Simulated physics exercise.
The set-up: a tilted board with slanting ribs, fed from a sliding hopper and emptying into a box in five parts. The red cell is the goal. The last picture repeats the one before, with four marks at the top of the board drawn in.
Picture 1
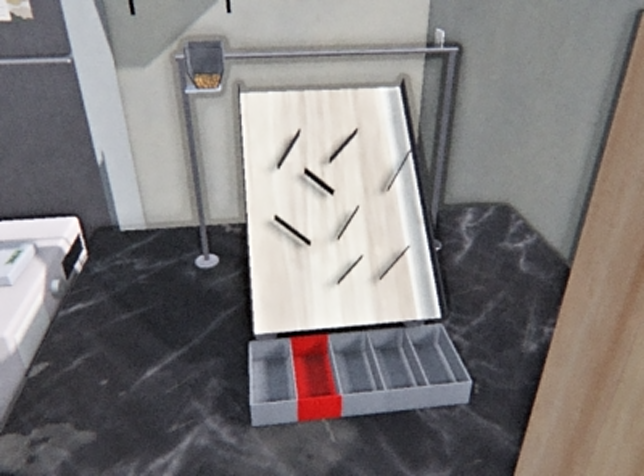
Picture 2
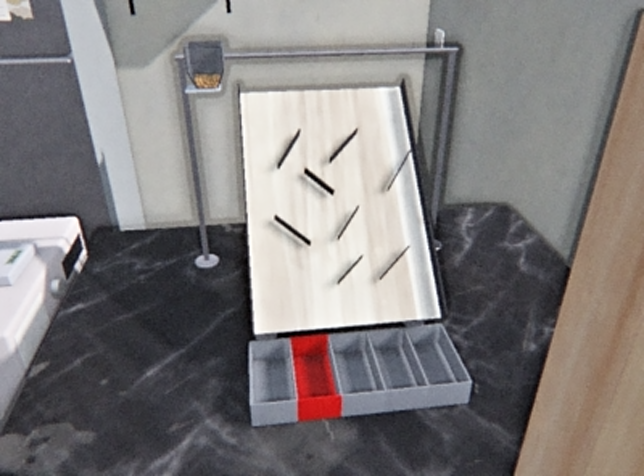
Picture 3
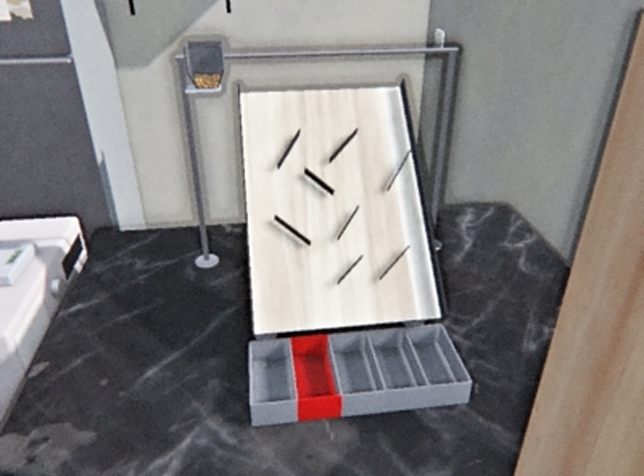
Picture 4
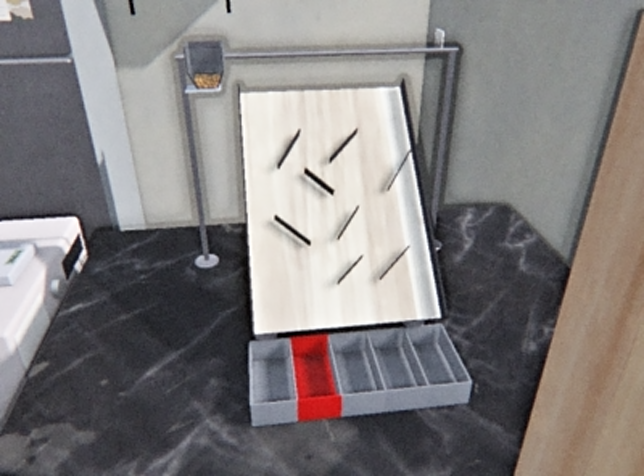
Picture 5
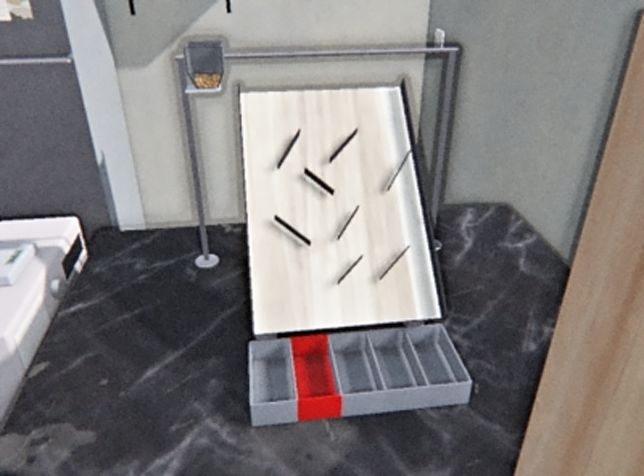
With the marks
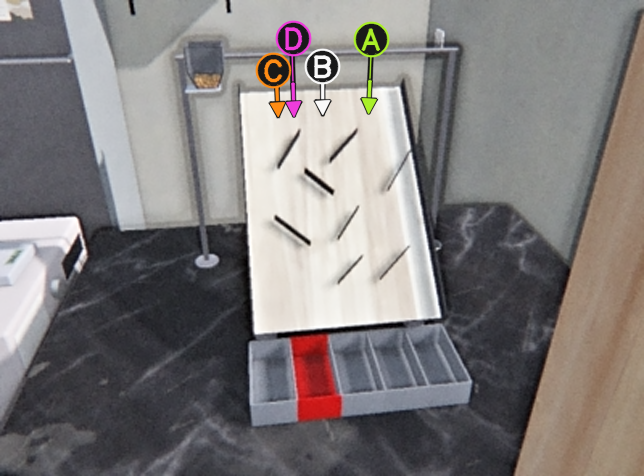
On a dark marbled counter, a tilted ribbed board stands above a five-part box, motionless.
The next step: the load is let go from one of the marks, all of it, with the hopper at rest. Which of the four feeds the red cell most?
B is best.
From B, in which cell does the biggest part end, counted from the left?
The second from the left.
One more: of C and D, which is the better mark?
That would be D.
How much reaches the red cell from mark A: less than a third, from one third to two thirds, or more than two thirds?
Less than a third.
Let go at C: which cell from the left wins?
The first from the left.
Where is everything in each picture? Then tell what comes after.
Hopper at (207, 80), round wooden beads, door shut, in the first frame.
Ribs (279, 164) to (300, 129), (331, 158) to (358, 128), (305, 167) to (334, 191), in the second frame.
Ribs (390, 186) to (410, 150), (275, 215) to (311, 242), (339, 236) to (359, 205), in the third frame.
Ribs (339, 281) to (363, 255), (382, 276) to (410, 245), in the fourth frame.
Red cell at (320, 407), number 2 of 5 from the left, in the fifth frame.
On the marked copy, mark A meets the board at (368, 108); mark B meets the board at (322, 109); mark C meets the board at (277, 111); mark D meets the board at (293, 111).
For mark A, a small part in the red cell, most in other cells, a small part outside the box.
For mark B, about two thirds in the red cell, about a quarter in other cells, a small part outside the box.
For mark C, a small part in the red cell, about two thirds in other cells, about a quarter outside the box.
For mark D, about a quarter in the red cell, about two thirds in other cells, a small part outside the box.
